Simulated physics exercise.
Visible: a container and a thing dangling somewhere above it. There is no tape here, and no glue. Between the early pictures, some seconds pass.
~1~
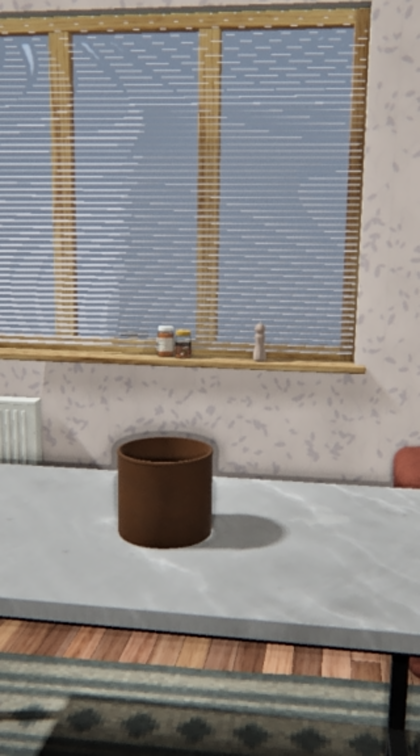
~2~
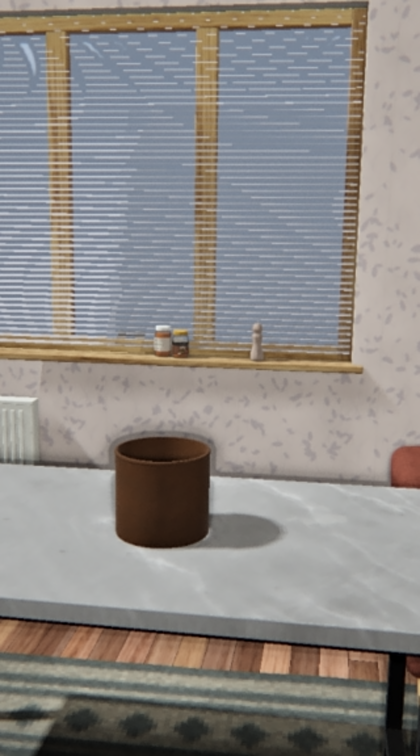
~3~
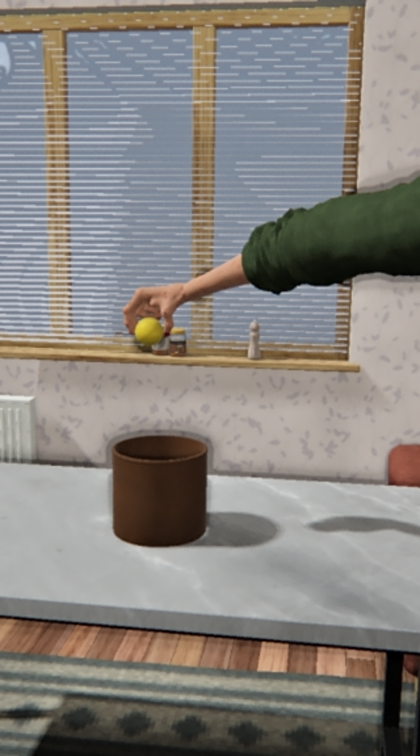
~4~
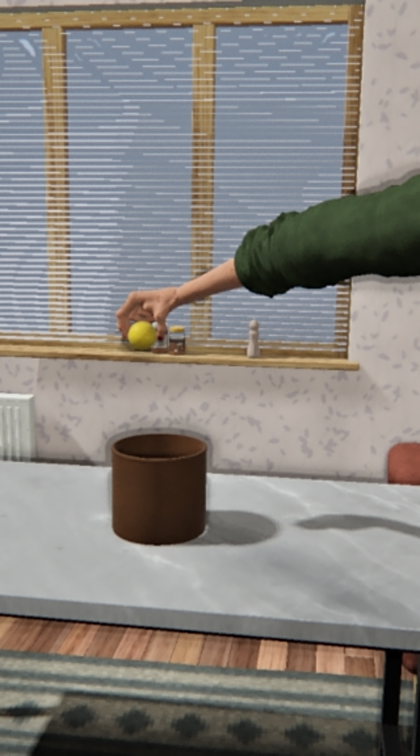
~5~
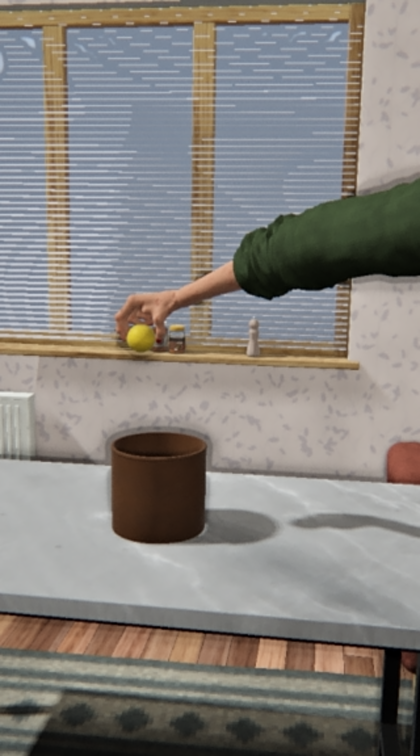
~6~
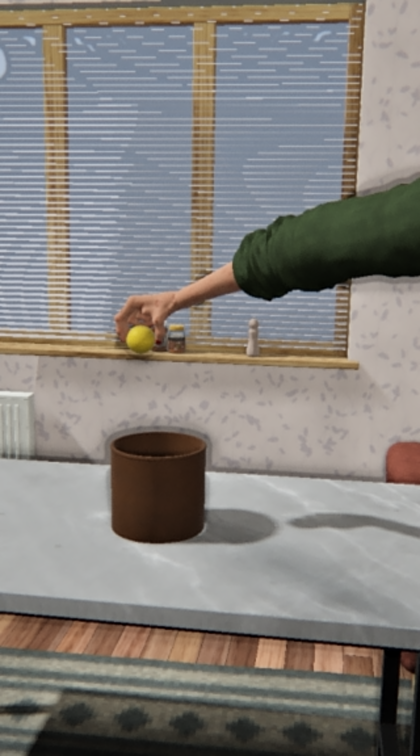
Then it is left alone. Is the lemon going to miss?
No, it lands inside.
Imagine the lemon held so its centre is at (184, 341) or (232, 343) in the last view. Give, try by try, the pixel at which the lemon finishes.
First option: Roughly (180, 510); second option: Roughly (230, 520).
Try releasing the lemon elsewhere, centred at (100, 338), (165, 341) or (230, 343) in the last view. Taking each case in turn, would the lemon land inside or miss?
Try by try, it misses; is caught; is not caught.
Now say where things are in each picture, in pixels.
In the first picture, bin (165, 490).
In the second picture, bin (163, 490).
In the third picture, still on the way; lemon (149, 332); bin (160, 488).
In the fourth picture, still on the way; lemon (142, 336); bin (159, 487).
In the fifth picture, still on the way; lemon (141, 339); bin (159, 485).
In the sixth picture, in place, still held; lemon (141, 340); bin (158, 485).
Then, 0.16 s on from there, lemon displaced about its own width near (141, 375).
Then, 0.26 s on from there, lemon on its way down near (141, 455).
Then, 0.34 s on from there, lemon at the bottom near (141, 502).
In the end, the lemon lands inside, near (141, 508).
